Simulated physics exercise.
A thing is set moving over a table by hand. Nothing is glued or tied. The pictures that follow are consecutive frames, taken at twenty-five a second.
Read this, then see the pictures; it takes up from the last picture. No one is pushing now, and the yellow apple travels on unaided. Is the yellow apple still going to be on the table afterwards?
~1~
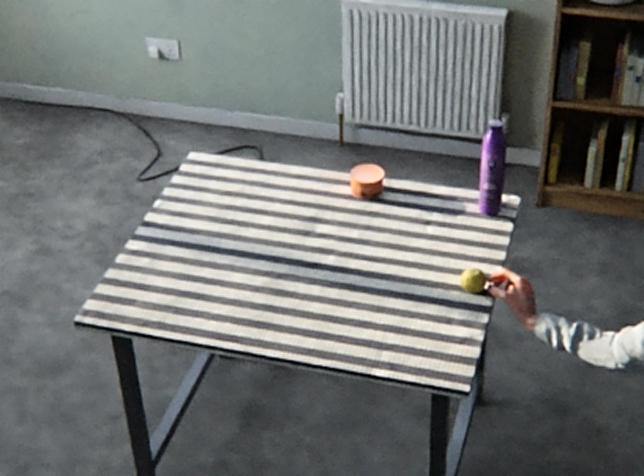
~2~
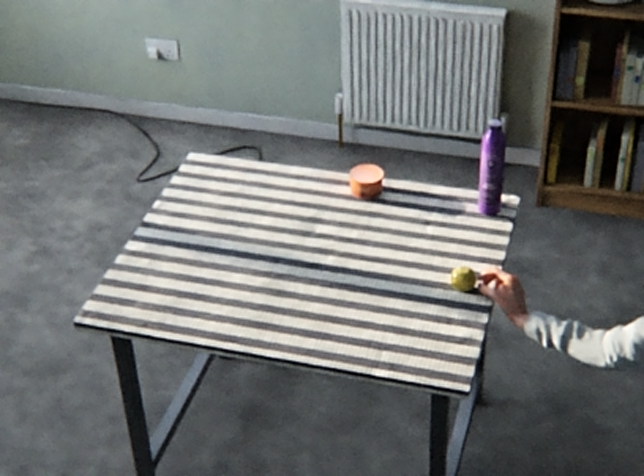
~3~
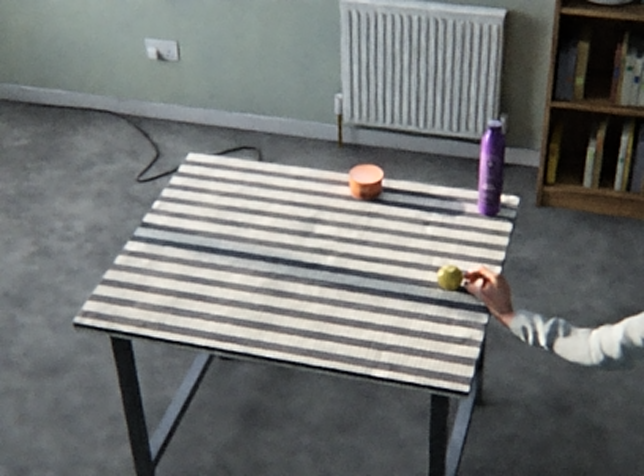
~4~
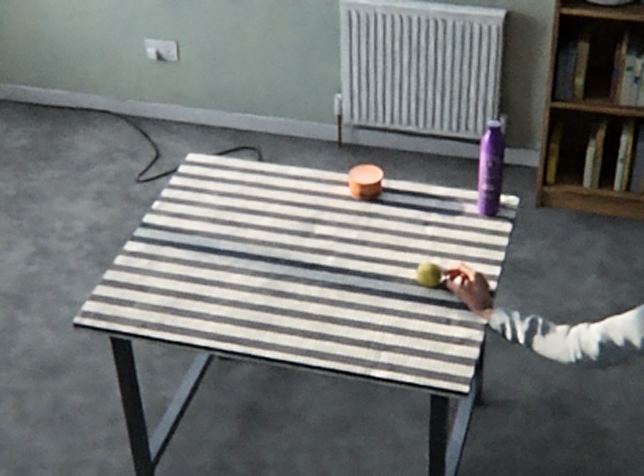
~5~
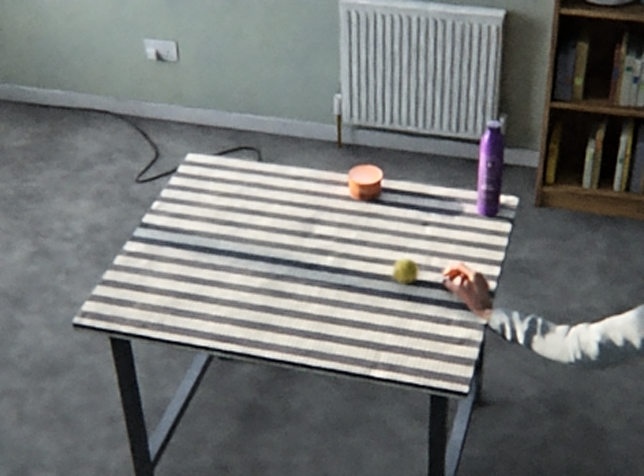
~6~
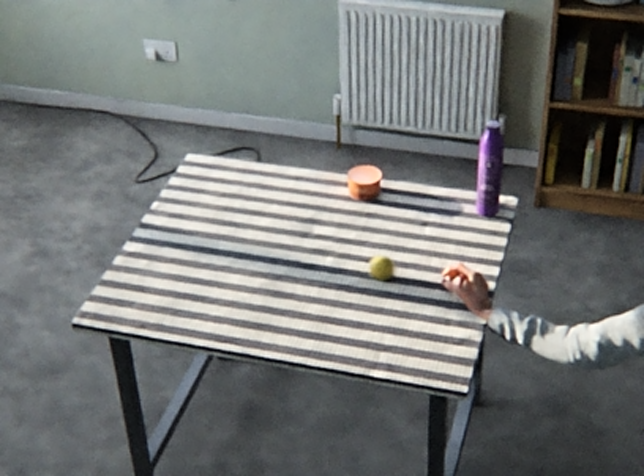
Off the top.
Then, 0.30 s on from there, yellow apple shifted well along near (228, 244).
Then, 0.60 s on from there, yellow apple now off the table.
Then, 0.90 s on from there, things are still on the move.
In the end, off the table, yellow apple.
